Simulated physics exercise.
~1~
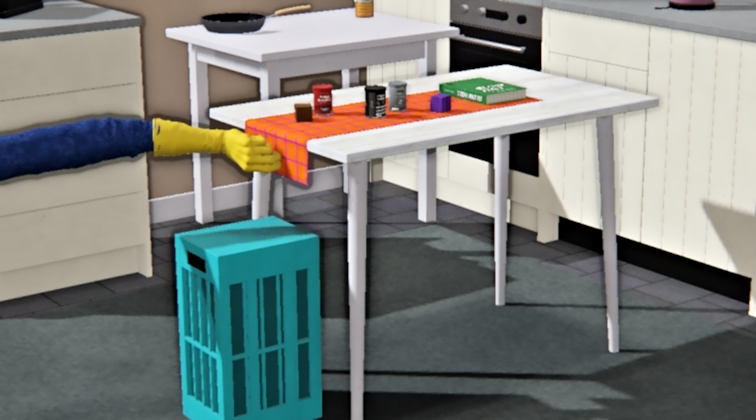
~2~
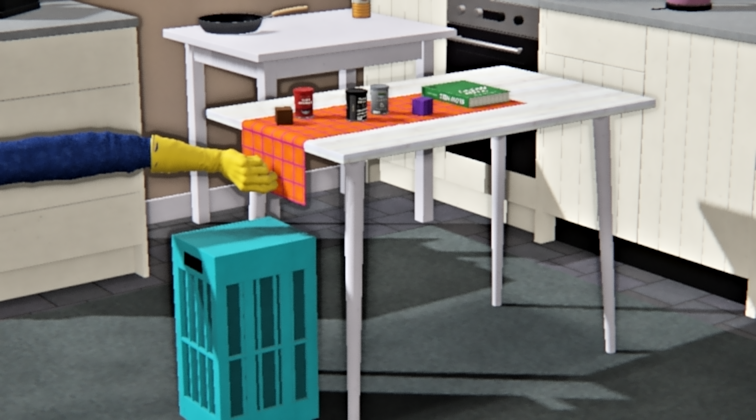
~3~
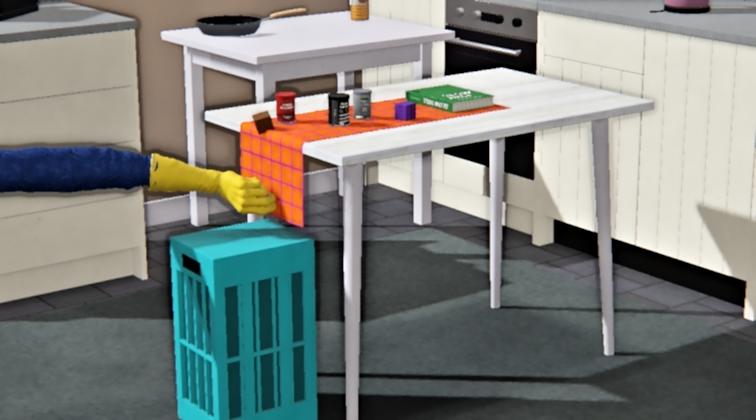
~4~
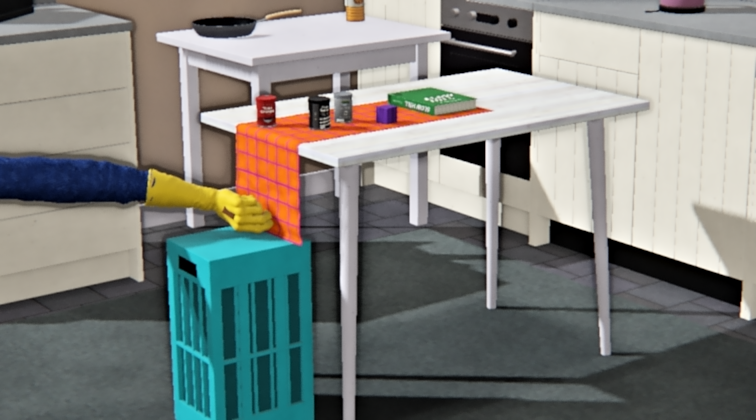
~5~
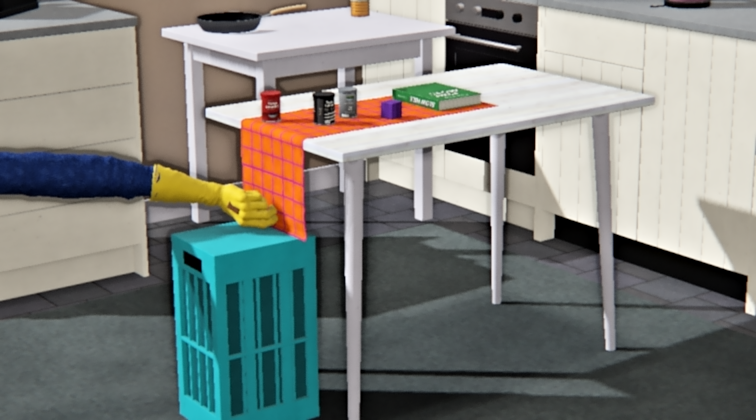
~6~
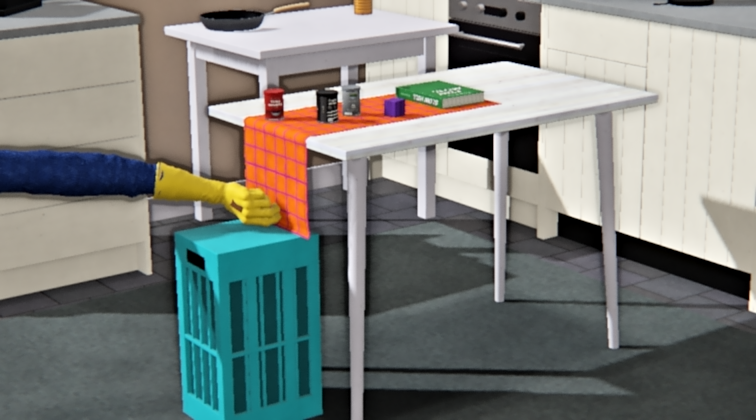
Gloved hand drawing an orange tea towel down toward a turquoise crate, cans sliding left and staying upright, brown cube dropping off.
